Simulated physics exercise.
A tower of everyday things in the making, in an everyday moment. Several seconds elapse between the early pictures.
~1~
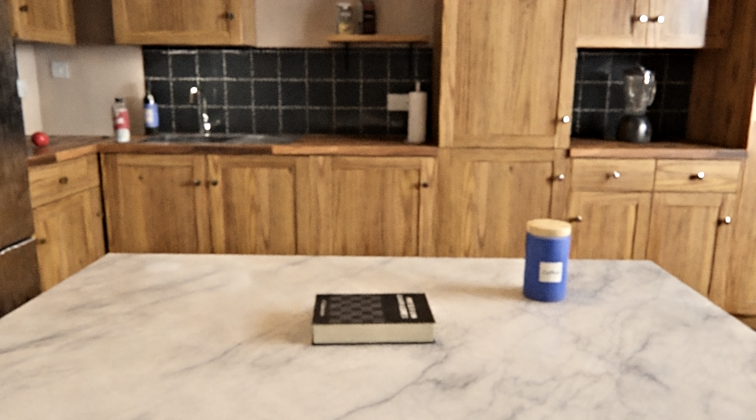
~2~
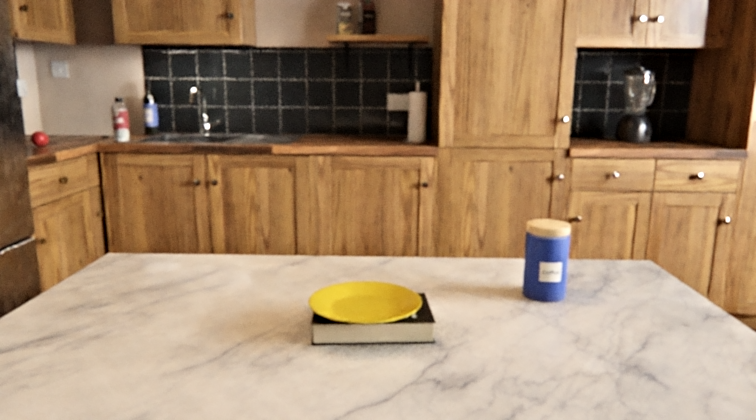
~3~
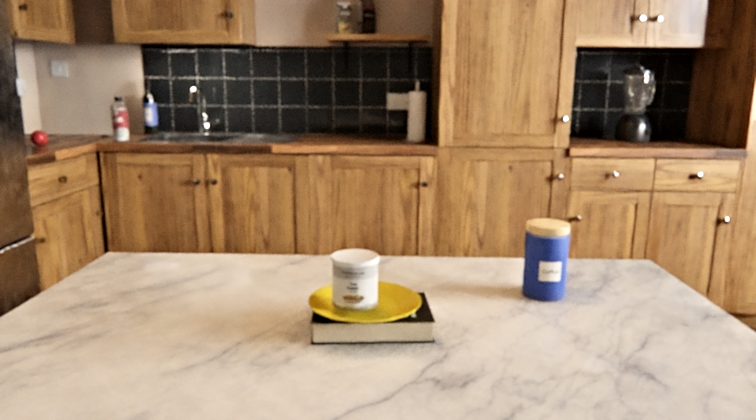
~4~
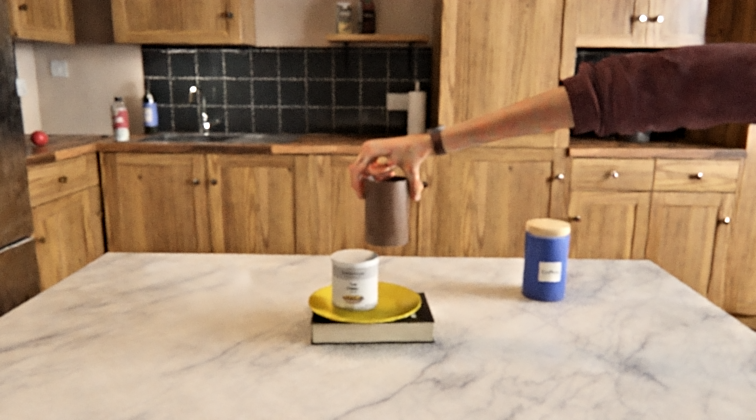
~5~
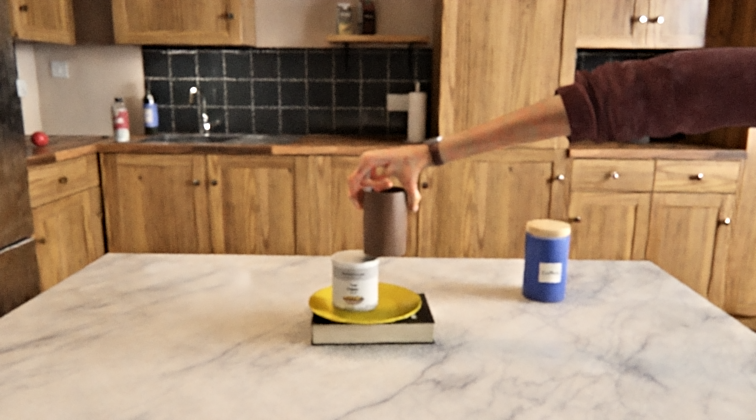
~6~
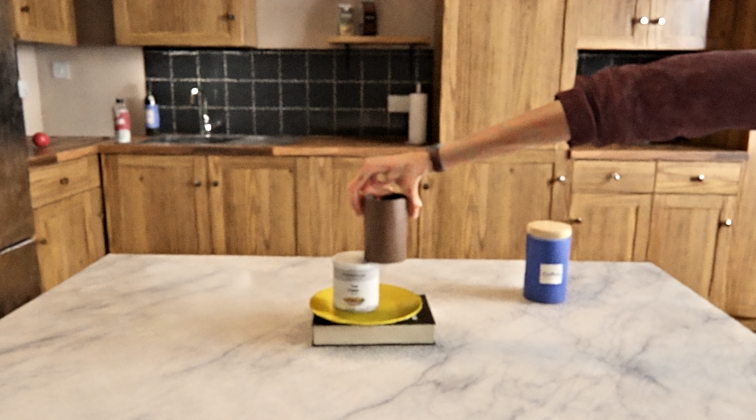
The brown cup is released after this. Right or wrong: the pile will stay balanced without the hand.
Wrong.
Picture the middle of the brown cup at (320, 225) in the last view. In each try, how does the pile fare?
Afterwards the pile tumbles over.
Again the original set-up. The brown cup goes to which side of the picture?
Result: Further right.
Then, 0.40 s past the last view, brown cup now fallen.
Then, 0.60 s past the last view, things are still on the move.
Then, 1.50 s past the last view, nothing new.
Finally, fallen, brown cup; the other 4 still in place. Final places as the last picture's camera would see them, brown cup near (530, 319). The pile loses its balance.
